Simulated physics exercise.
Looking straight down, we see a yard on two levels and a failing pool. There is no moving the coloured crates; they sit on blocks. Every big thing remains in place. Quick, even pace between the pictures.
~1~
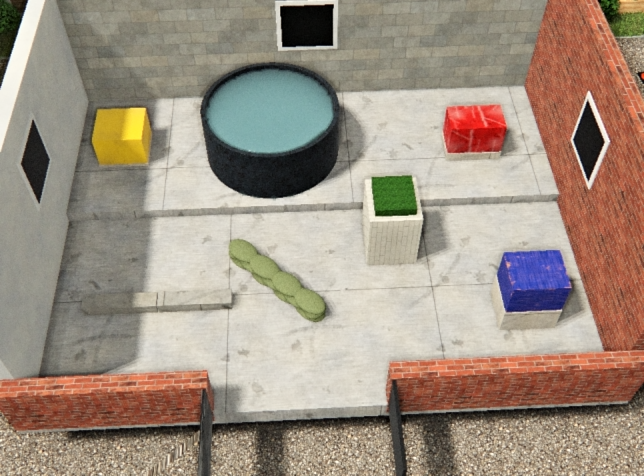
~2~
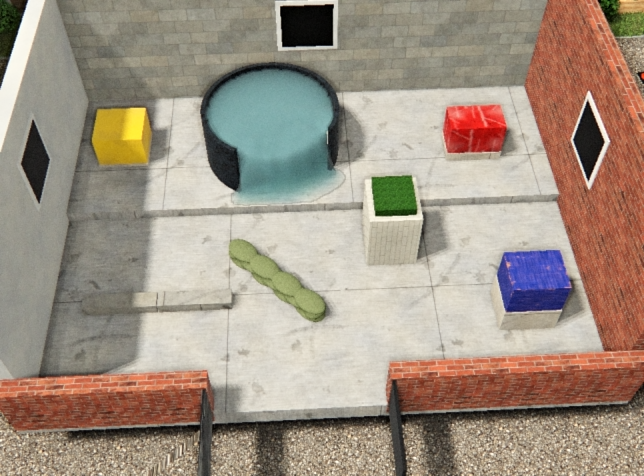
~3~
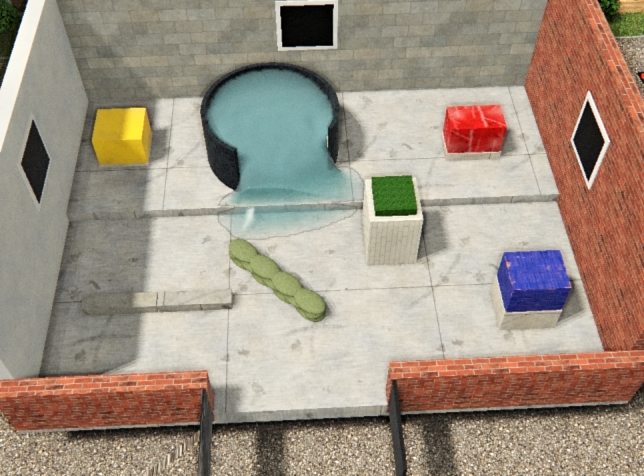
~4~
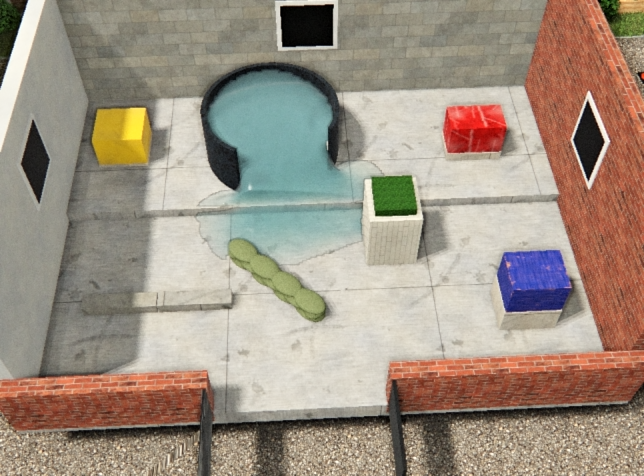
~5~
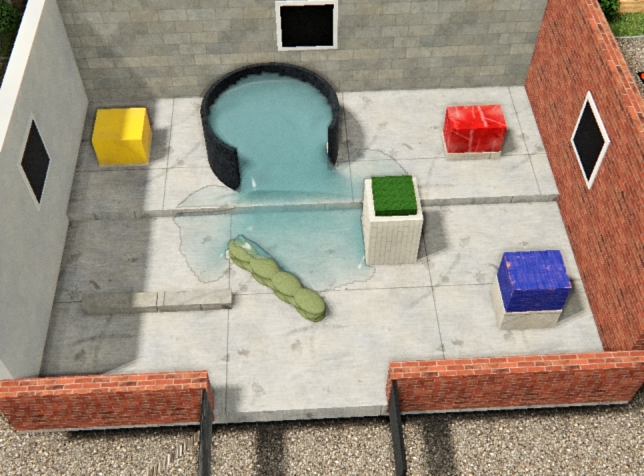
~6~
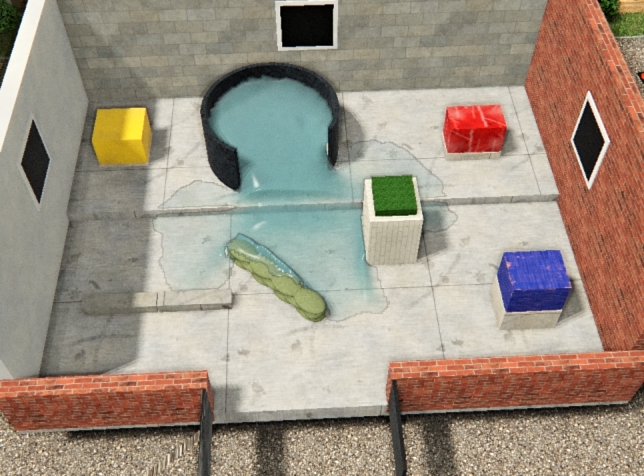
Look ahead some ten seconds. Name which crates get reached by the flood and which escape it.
In order: Red crate: Spared; yellow crate: Spared; blue crate: Spared.
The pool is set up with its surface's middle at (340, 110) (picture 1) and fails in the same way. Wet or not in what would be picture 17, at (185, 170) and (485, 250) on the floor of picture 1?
The first spot is not reached, while the second is wetted.
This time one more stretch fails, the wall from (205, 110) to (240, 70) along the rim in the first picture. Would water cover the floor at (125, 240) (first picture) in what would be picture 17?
Status of the point: Soaked.
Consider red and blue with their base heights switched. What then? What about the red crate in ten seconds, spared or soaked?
The red one is not reached.
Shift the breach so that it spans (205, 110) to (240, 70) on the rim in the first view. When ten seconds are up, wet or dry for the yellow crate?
I'd say yellow crate is hit by the flood.
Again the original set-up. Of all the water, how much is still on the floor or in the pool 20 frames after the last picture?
Near 88 percent, give or take.
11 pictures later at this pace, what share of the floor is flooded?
It comes to 50 per cent.
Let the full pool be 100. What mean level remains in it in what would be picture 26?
Around 18 percent.
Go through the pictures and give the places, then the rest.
In the first picture, still water in the round tank at (270, 111).
In the second picture, the front is at (340, 176), out from the gap at (290, 179).
In the third picture, water pours out at (290, 182) and has run to (359, 181).
In the fourth picture, water pours out at (290, 184) and has run to a hidden place.
In the fifth picture, water pours out at (290, 185) and has run to a hidden place.
In the sixth picture, water pours out at (290, 185) and has run to (446, 222).
A moment on, water covers 30 % of the floor; the red crate water round its plinth, the yellow crate not reached, the blue crate not reached.
Next, water covers 50 % of the floor; the red crate water round its plinth, the yellow crate not reached, the blue crate water round its plinth.
Then, water covers 50 % of the floor; the red crate water round its plinth, the yellow crate not reached, the blue crate water round its plinth.
Later, water covers 65 % of the floor; the red crate water round its plinth, the yellow crate not reached, the blue crate water round its plinth.
In the end, water covers 65 % of the floor; the red crate stayed above the water, the yellow crate stayed above the water, the blue crate stayed above the water.
